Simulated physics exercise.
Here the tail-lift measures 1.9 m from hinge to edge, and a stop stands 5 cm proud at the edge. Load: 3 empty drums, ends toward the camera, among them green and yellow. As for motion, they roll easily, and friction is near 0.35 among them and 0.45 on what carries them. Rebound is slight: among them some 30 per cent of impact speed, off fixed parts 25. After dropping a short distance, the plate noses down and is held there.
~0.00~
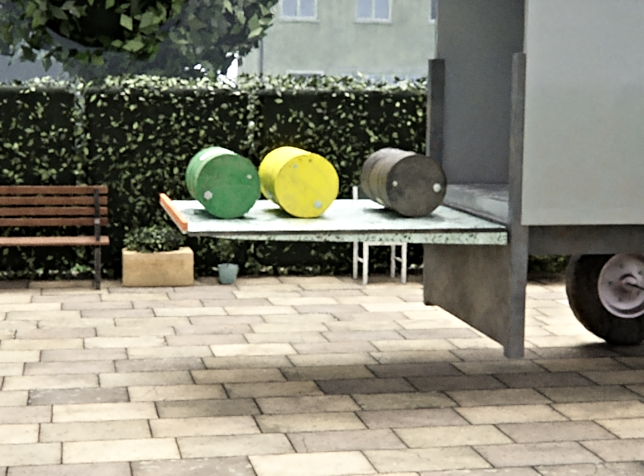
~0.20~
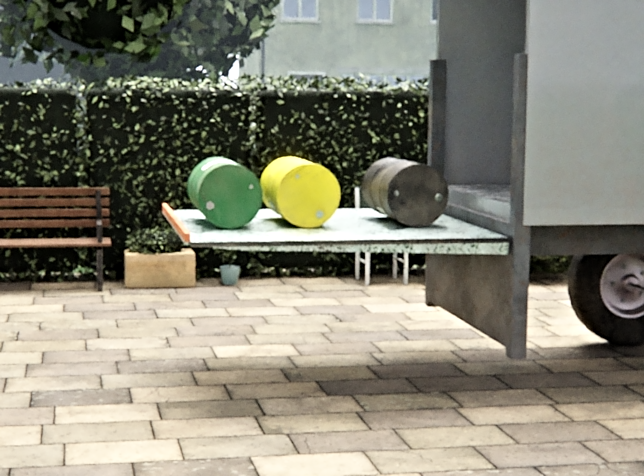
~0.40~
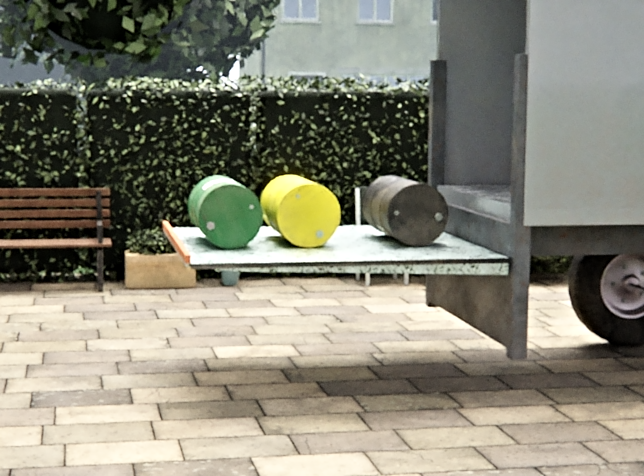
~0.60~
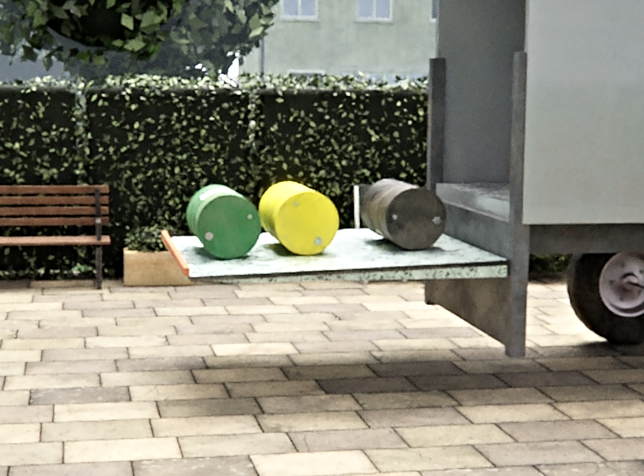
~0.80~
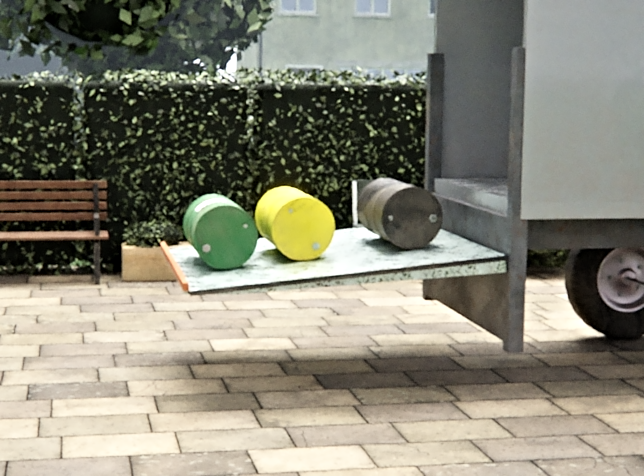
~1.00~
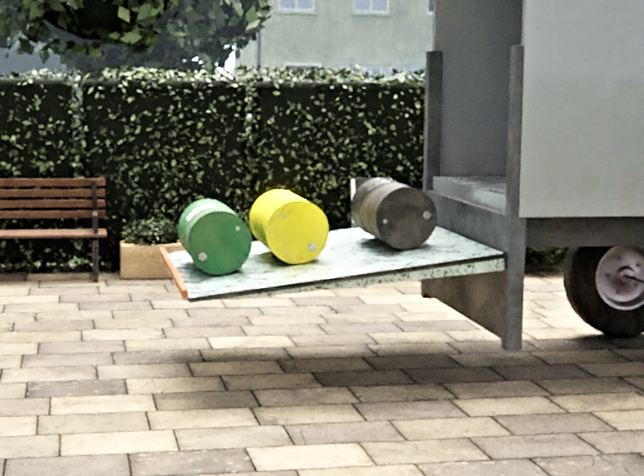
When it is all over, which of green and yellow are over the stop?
Looking at each: Green is blocked, while yellow is blocked.
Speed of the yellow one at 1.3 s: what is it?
0.4 m/s, roughly.
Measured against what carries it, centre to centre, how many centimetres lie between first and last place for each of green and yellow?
The green one moved 15 and the yellow one moved 25.
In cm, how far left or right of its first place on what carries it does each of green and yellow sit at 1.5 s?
Leftward shifts - green 20, yellow 20.
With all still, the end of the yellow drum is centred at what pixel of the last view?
At about (262, 238).
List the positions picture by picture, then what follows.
The first picture shows green (229, 186), yellow (308, 186); plate level; stop at (186, 226); 3 of the 3 make up the bottom layer on the plate.
The second picture shows green (231, 197), yellow (310, 196); plate level.
The third picture shows green (231, 217), yellow (310, 216); plate level.
The fourth picture shows green (230, 227), yellow (308, 224); plate tilted 2°; stop at (187, 272).
The fifth picture shows green (226, 238), yellow (305, 229); plate tilted 5°.
The sixth picture shows green (220, 243), yellow (299, 233); plate tilted 7°; stop at (186, 294).
By 1.3 s, green is on the plate, 20 cm from the stop, rolling left; yellow is on the plate, 70 cm from the stop, rolling left; 0 of 3 are off.
By 1.5 s, green is on the plate, 10 cm from the stop, rolling left; yellow is on the plate, 60 cm from the stop, rolling left; 0 of 3 are off.
By 1.9 s, green is on the plate, 15 cm from the stop, rolling right; yellow is on the plate, 55 cm from the stop; 0 of 3 are off.
Finally (2.2 s), green is on the plate, 15 cm from the stop; yellow is on the plate, 55 cm from the stop; 0 of 3 are off.
